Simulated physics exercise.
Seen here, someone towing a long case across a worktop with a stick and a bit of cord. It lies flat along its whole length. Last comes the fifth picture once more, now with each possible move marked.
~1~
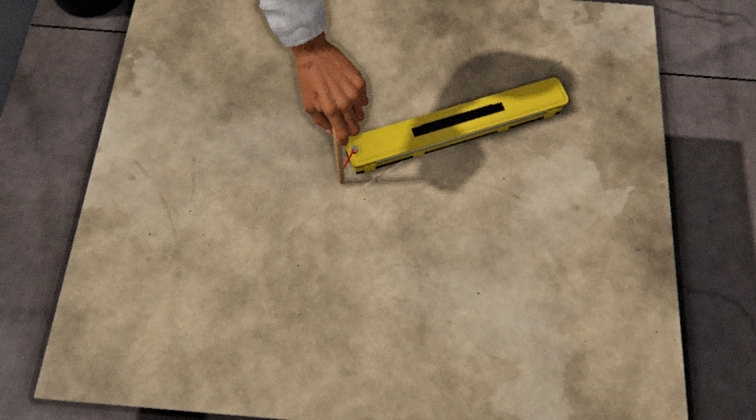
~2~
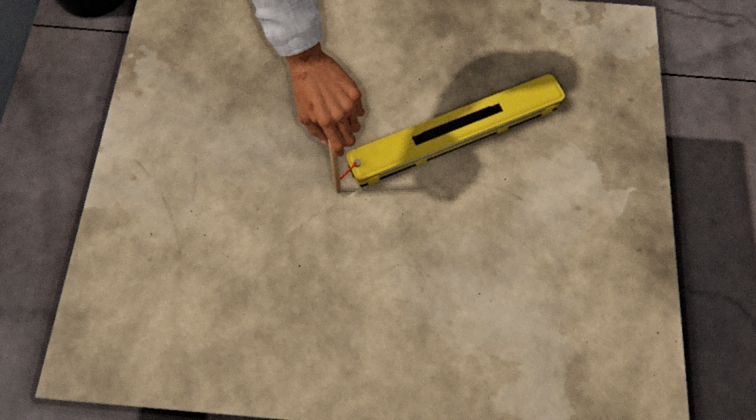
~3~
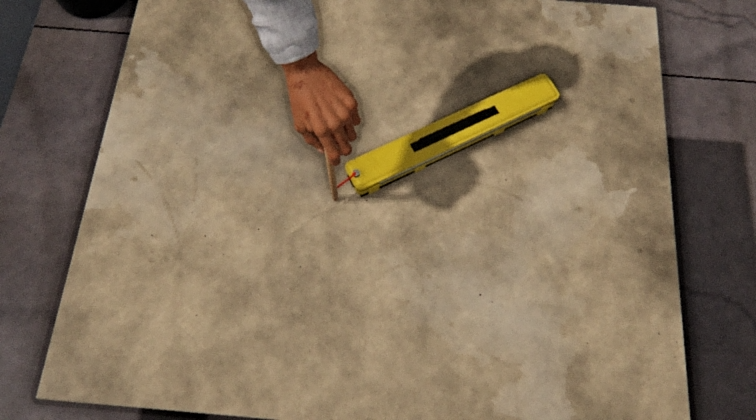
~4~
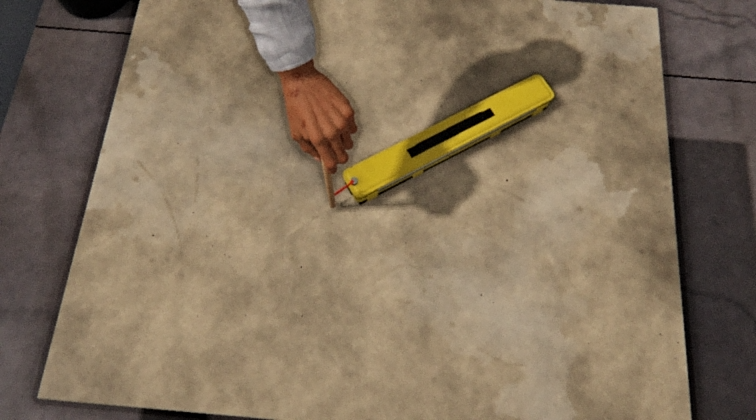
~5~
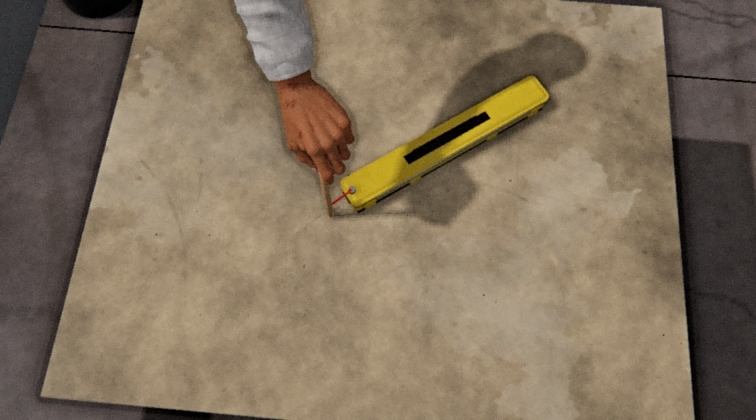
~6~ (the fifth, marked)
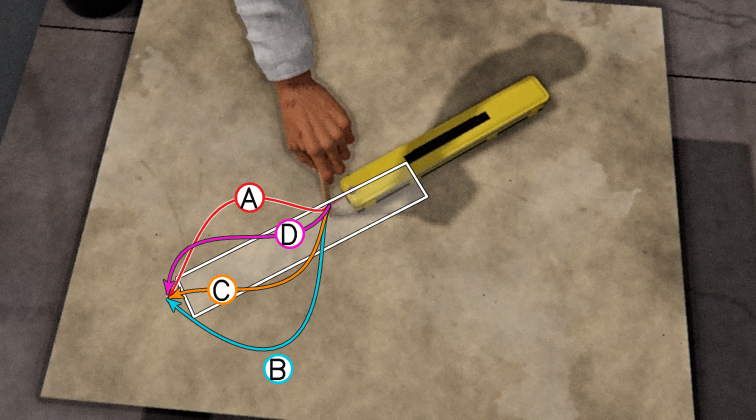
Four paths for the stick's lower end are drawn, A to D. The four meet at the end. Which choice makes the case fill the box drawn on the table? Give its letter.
Take C.
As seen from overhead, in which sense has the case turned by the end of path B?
On that path, clockwise.
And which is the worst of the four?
Path A.
On the copy, A from (329, 206) via (226, 204) to (167, 299); B from (329, 206) via (297, 335) to (167, 299); C from (329, 206) via (275, 285) to (170, 298); D from (329, 206) via (239, 238) to (167, 293); the outline at (305, 236).
On C. First, foot of the stick (301, 272), middle of the case (407, 176).
Then, foot of the stick (231, 290), middle of the case (358, 210).
Finally, foot of the stick (168, 300), middle of the case (306, 233); it lies in the outline.
By contrast, A leaves its middle at (291, 210); B leaves its middle at (313, 254); D leaves its middle at (294, 216).
